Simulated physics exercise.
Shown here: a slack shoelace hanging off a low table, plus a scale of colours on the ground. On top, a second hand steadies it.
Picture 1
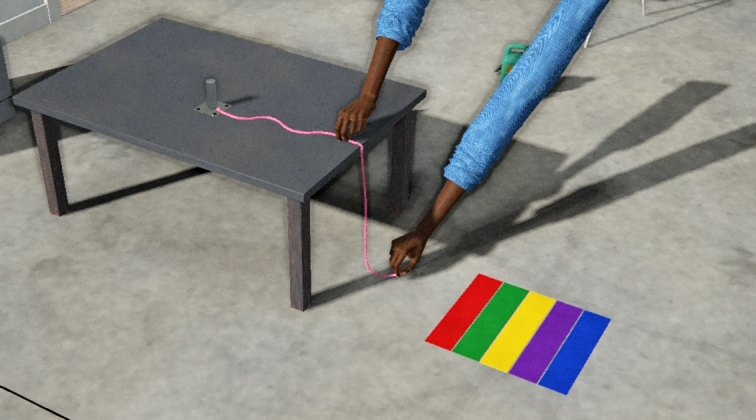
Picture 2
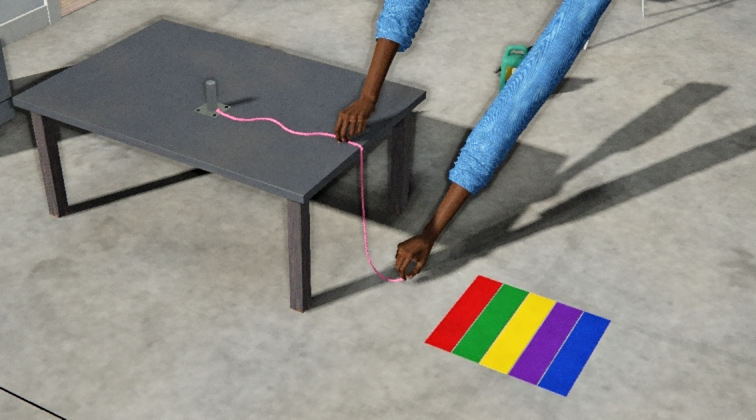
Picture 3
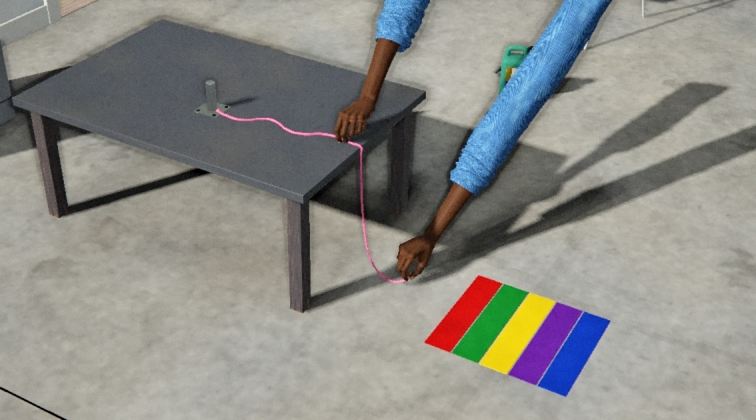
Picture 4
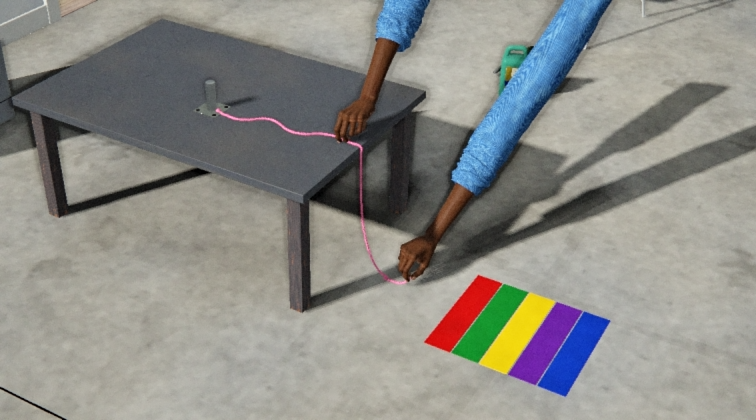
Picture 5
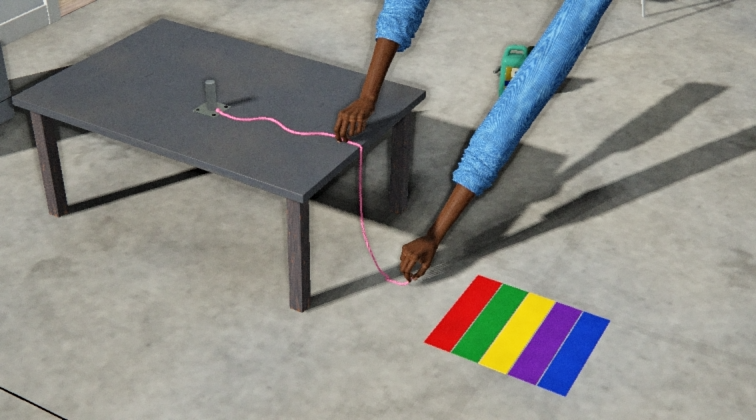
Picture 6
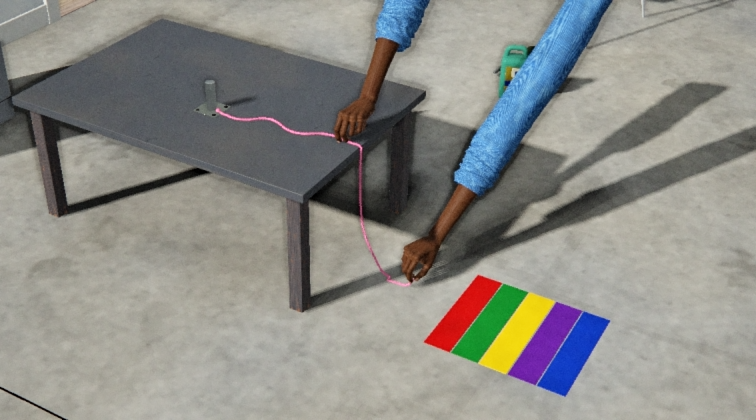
We see two hands holding a slack pink cord that hangs off a low dark table beside a strip of coloured bands on the ground; the lower hand shifts the cord's end slightly right while the other stays still.
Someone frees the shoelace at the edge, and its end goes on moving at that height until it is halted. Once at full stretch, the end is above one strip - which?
The end stops over the green strip.
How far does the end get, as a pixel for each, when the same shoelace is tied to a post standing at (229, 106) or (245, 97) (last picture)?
Approx. (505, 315); approx. (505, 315).
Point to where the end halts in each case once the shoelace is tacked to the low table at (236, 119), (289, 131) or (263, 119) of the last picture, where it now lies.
(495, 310), (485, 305) and (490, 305).
Soon after, end near (442, 290); short of the strips.
Then, end near (476, 302); over red.
At full stretch, end near (495, 309); over green. The green one.
